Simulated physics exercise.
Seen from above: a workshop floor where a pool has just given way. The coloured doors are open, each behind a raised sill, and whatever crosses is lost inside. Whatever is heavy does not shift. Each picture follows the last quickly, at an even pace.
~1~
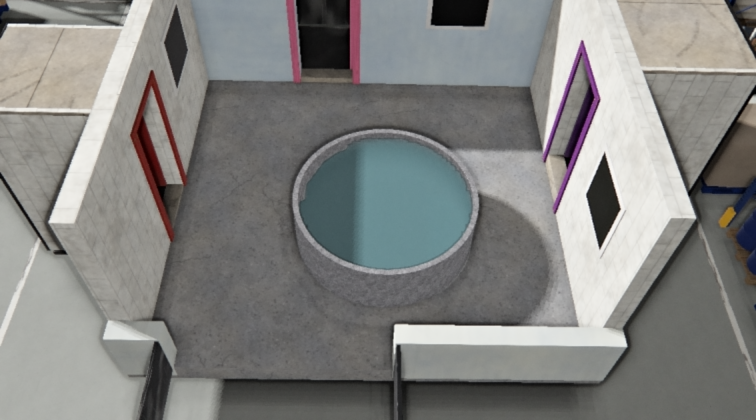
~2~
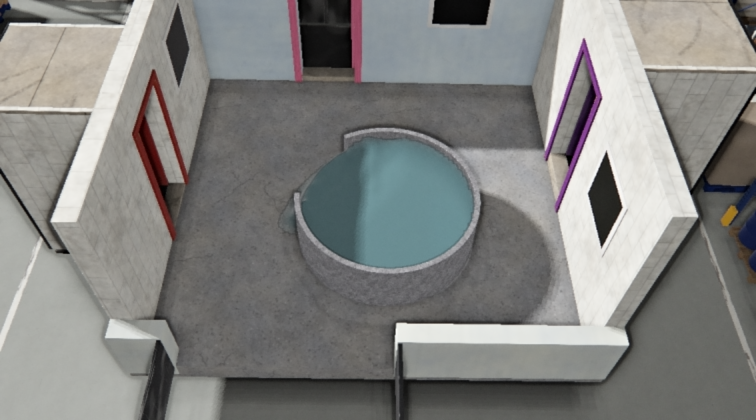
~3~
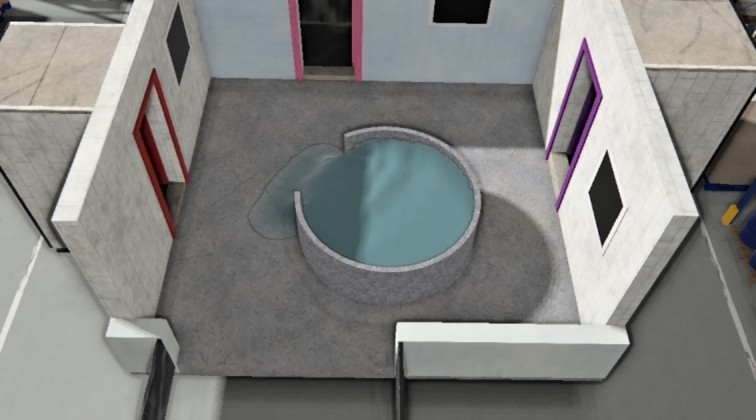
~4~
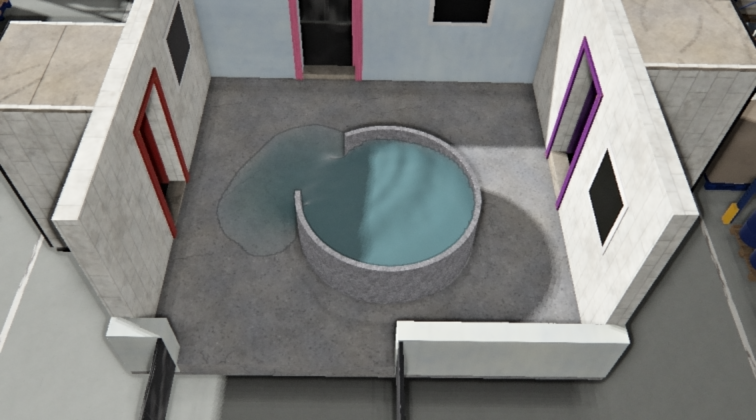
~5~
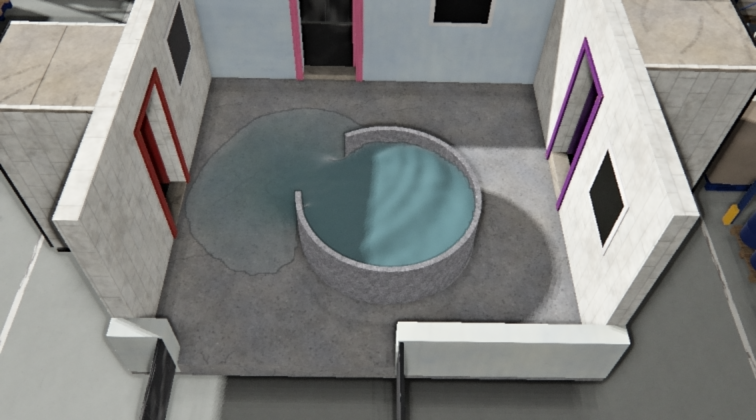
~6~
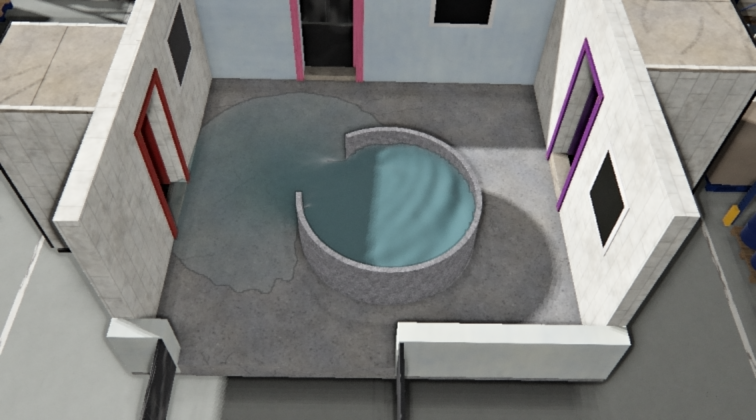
On a workshop floor seen from above, walled in with red, pink and purple doorways, a round stone pool sits full and still. A section of its left wall gives way and water pours out through the gap, spreading leftward in a widening sheet across the grey floor toward the red doorway's side.
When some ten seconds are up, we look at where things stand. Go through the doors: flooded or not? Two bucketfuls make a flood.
Result: The pink door will be deluged; the purple door will not go over two buckets; the red door will be deluged.
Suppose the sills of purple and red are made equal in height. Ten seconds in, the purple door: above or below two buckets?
The purple door is overwhelmed.
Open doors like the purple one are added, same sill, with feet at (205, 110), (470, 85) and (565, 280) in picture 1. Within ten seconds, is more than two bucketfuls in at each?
In turn: Floods, lets less in, keeps below it.
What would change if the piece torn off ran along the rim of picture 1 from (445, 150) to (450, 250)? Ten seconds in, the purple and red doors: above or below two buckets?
My reading: The purple one lets more in, the red one takes more.
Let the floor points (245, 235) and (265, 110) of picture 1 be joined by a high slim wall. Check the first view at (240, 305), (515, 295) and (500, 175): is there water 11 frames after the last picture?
First soaked, then spared, then spared.
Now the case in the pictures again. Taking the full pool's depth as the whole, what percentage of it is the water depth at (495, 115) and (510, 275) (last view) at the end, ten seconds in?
14 and 16 %, in that order.
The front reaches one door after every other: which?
Answer is the purple one.
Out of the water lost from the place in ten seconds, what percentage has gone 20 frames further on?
Near 40 in a hundred.
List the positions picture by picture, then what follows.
In the first frame, the pool at (386, 199) is whole and still.
In the second frame, water pours out at (316, 185) and has run to (290, 230).
In the third frame, water pours out at (317, 186) and has run to (258, 225).
In the fourth frame, the front is at (228, 227), out from the gap at (317, 186).
In the fifth frame, the front is at (192, 200), out from the gap at (318, 187).
In the sixth frame, water pours out at (318, 187) and has run to (239, 107).
A moment on, water covers 35 % of the floor; the pink door wet at the sill, nothing in, the purple door not reached, the red door over two buckets in.
Next, water covers 35 % of the floor; the pink door under two buckets in, the purple door not reached, the red door far over two buckets in.
Then, water covers 60 % of the floor; the pink door over two buckets in, the purple door not reached, the red door far over two buckets in.
Later, water covers 95 % of the floor; the pink door over two buckets in, the purple door wet at the sill, nothing in, the red door far over two buckets in.
In the end, water covers 95 % of the floor; the pink door over two buckets in, the purple door wet at the sill, nothing in, the red door far over two buckets in.
